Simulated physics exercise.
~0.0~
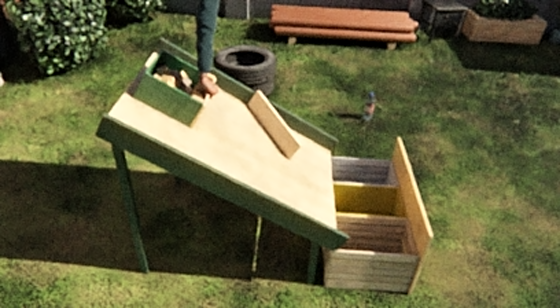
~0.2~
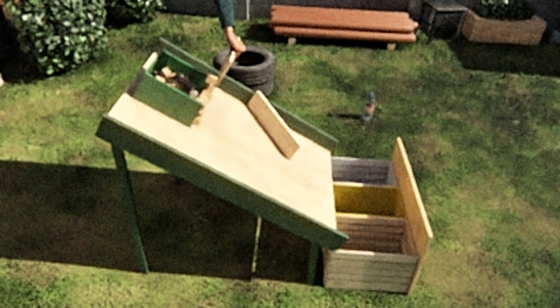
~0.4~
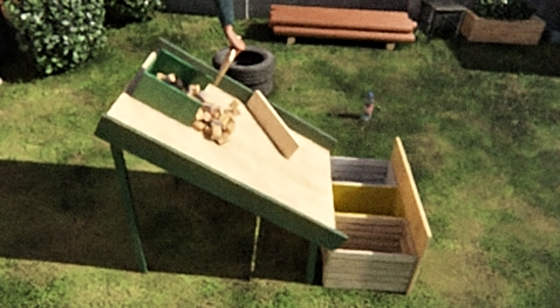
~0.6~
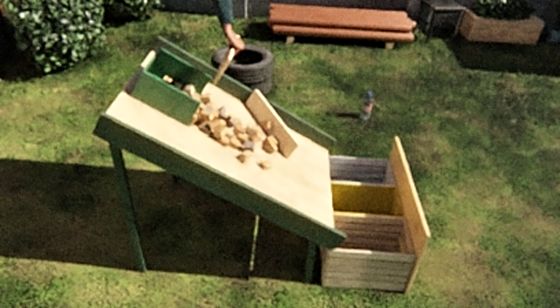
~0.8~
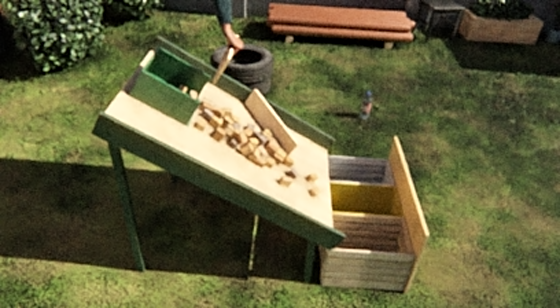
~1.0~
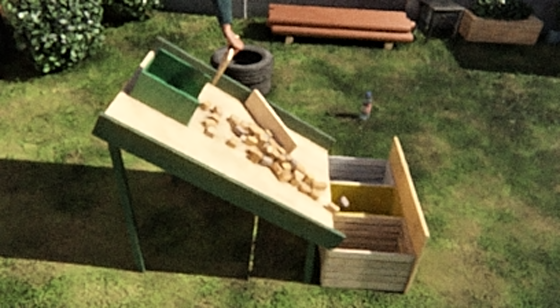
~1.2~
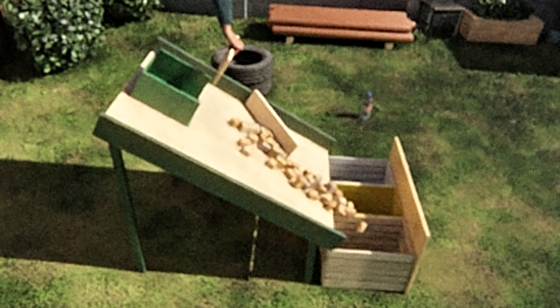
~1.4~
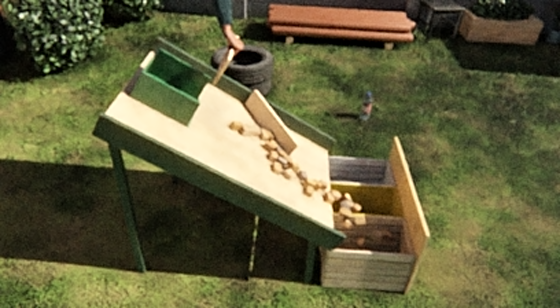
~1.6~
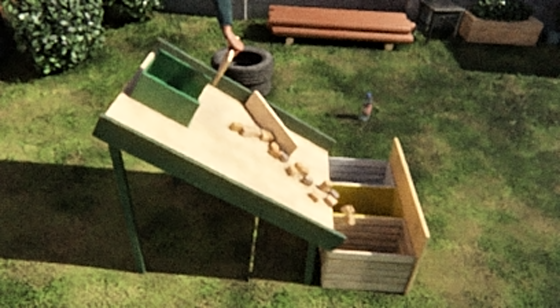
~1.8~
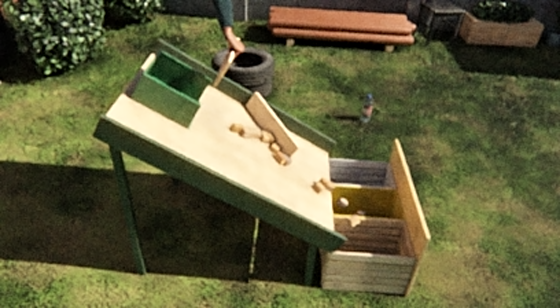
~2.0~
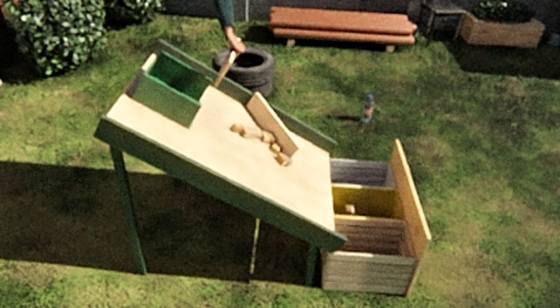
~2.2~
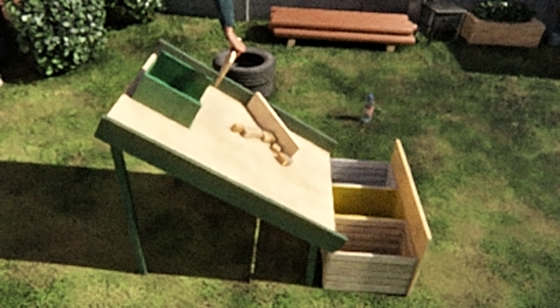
Small wooden blocks sit heaped in a green pen at the top of a sloping board, where a hand lifts the gate up and to the right. The blocks spill out in a loose pile and spread down the slope, tumbling past an angled board. The leading ones drop off the lower edge into the yellow compartment, and others follow into the wooden bin nearer the viewer. The stream thins as the pen empties, while the hand keeps holding the gate aside. Finally, a small cluster rests against the angled board, with the white compartment empty.
